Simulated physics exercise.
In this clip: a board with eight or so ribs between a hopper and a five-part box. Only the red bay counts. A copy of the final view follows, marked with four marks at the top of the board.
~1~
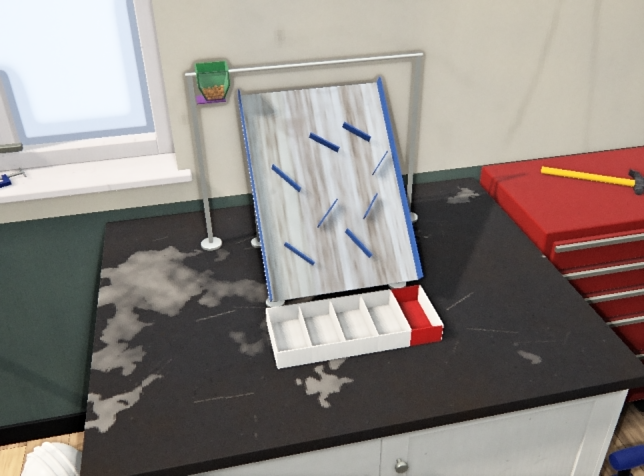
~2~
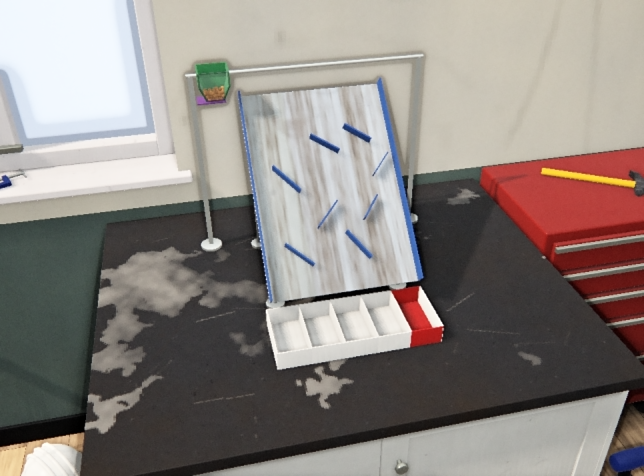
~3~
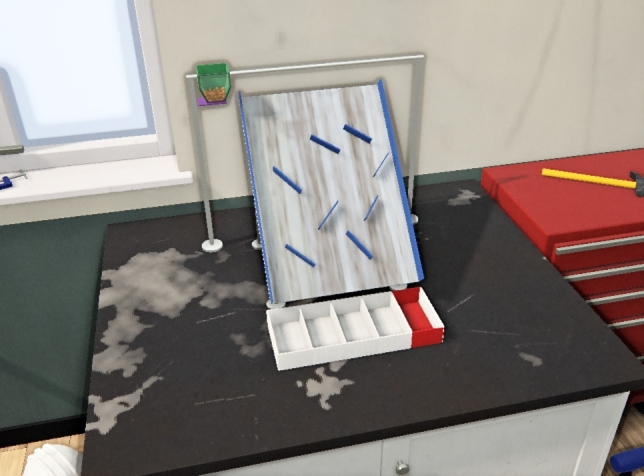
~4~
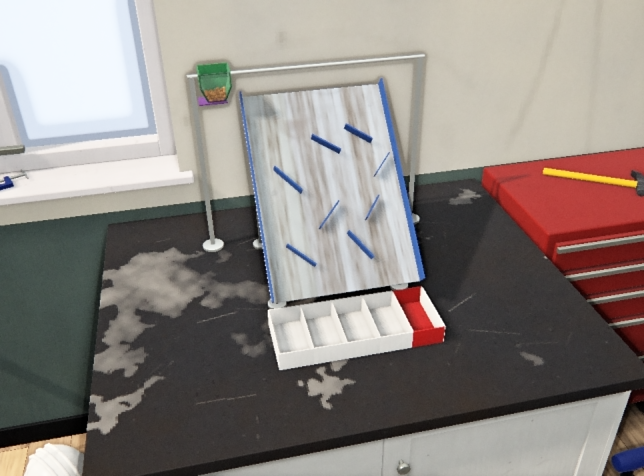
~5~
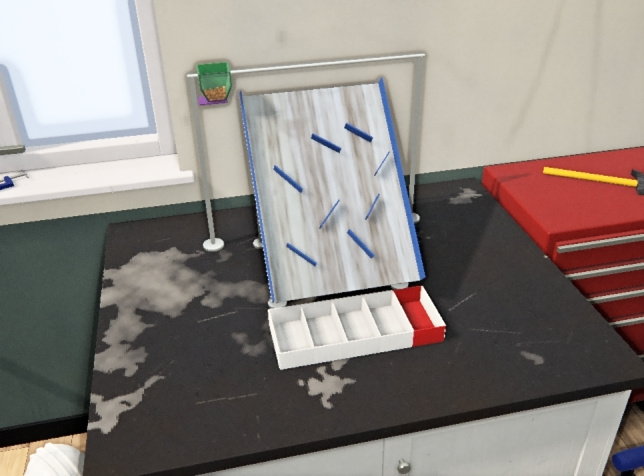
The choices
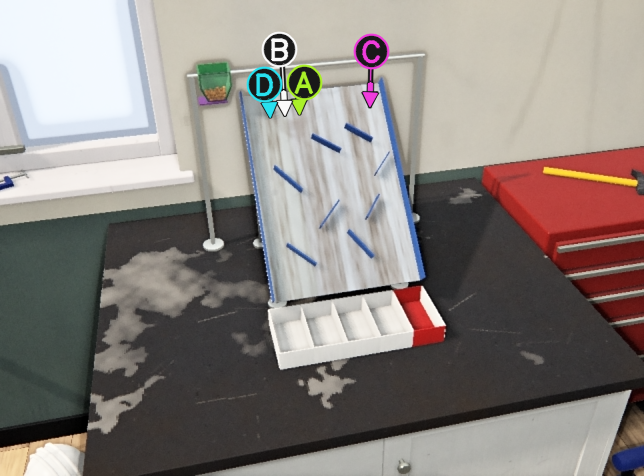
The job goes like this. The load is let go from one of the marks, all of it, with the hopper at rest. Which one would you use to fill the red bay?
Use mark C.
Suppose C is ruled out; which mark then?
It is A.
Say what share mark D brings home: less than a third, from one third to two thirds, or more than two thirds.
It is less than a third.
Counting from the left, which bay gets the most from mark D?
It is the third one.
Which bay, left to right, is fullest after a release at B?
The third from the left.
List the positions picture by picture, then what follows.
Hopper at (214, 91), roasted chickpeas, door shut, in the first picture.
Ribs (311, 134) to (340, 149), (344, 123) to (372, 138), (273, 165) to (301, 189), in the second picture.
Ribs (376, 173) to (389, 153), (320, 227) to (338, 201), (367, 218) to (378, 195), in the third picture.
Ribs (287, 244) to (317, 264), (349, 230) to (374, 257), in the fourth picture.
Red bay at (429, 335), number 5 of 5 from the left, in the fifth picture.
On the marked copy, mark A meets the board at (299, 109); mark B meets the board at (284, 110); mark C meets the board at (370, 101); mark D meets the board at (269, 111).
Choosing A, a small part in the red bay, most in other bays, a small part held on the board.
Choosing B, a stray few in the red bay, nearly all in other bays.
Choosing C, about half in the red bay, about a third in other bays, a small part held on the board.
Choosing D, none in the red bay, all in other bays.
